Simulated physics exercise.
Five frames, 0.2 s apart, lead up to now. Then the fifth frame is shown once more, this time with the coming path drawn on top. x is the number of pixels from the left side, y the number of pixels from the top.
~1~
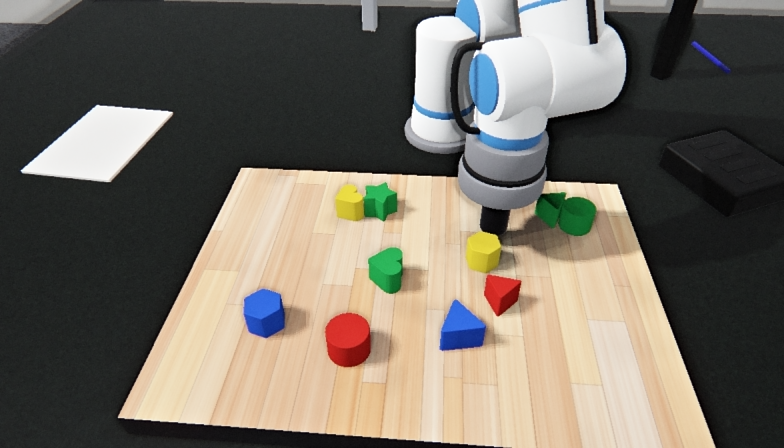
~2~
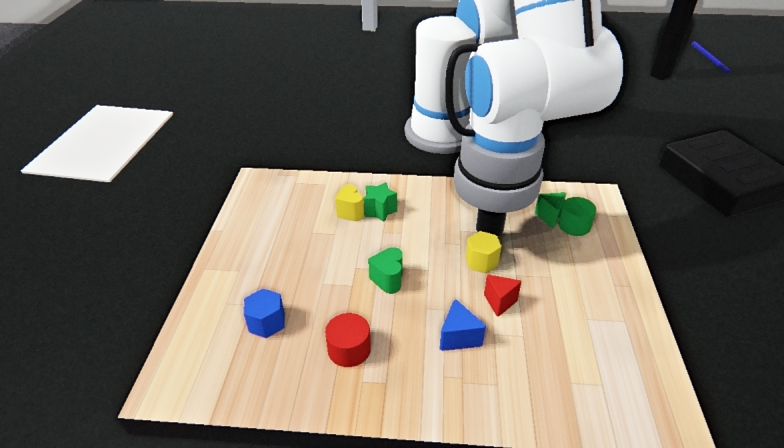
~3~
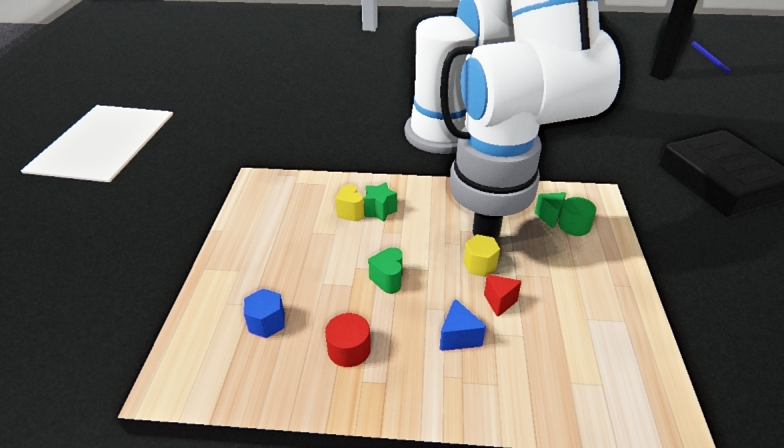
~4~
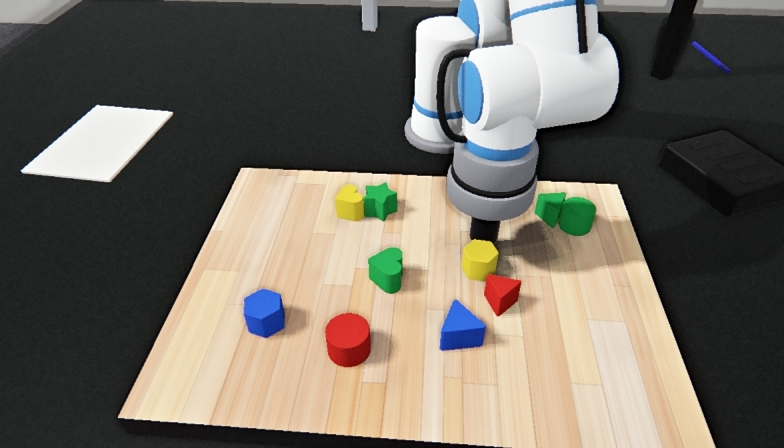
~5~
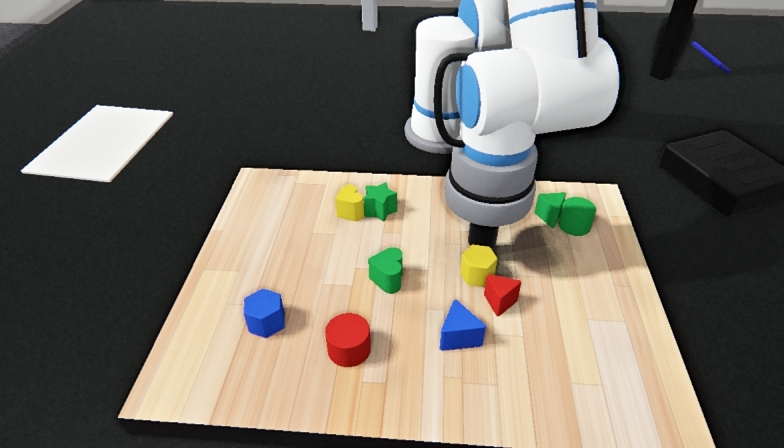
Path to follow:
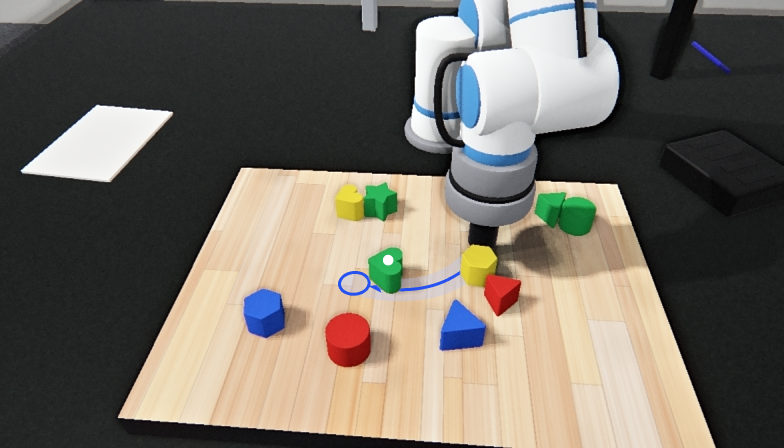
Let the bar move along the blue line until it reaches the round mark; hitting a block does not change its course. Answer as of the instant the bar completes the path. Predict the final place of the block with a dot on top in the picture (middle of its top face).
Top centre: (344, 246).
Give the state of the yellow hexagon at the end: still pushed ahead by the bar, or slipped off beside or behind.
Slid off.
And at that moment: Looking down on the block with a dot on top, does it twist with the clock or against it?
My prediction: CW.
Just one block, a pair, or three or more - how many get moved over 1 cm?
It will shift two blocks.
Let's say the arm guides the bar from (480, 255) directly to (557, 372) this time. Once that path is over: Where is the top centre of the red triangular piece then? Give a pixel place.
It is going to be at (509, 315).
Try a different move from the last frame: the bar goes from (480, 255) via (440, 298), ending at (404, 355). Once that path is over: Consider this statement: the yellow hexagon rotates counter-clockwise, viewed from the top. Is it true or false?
My answer: True.
Path on the board, from (480, 255) over (449, 279) and (403, 290) to (354, 283); the dot is on the green heart-shaped block.
On the path given first. One third of the way, bar (450, 267); yellow hexagon (464, 282), turned 55° anticlockwise; red triangular piece (504, 286), turned 15° anticlockwise.
Two thirds of the way, bar (403, 278); green heart-shaped block (379, 259), turned 25° clockwise; yellow hexagon (462, 284), turned 70° anticlockwise; red triangular piece (504, 286), turned 15° anticlockwise.
At the end, bar (353, 271); green heart-shaped block (344, 246), turned 60° clockwise; blue triangular piece in place; yellow hexagon (462, 284), turned 70° anticlockwise; red triangular piece (504, 286), turned 15° anticlockwise.
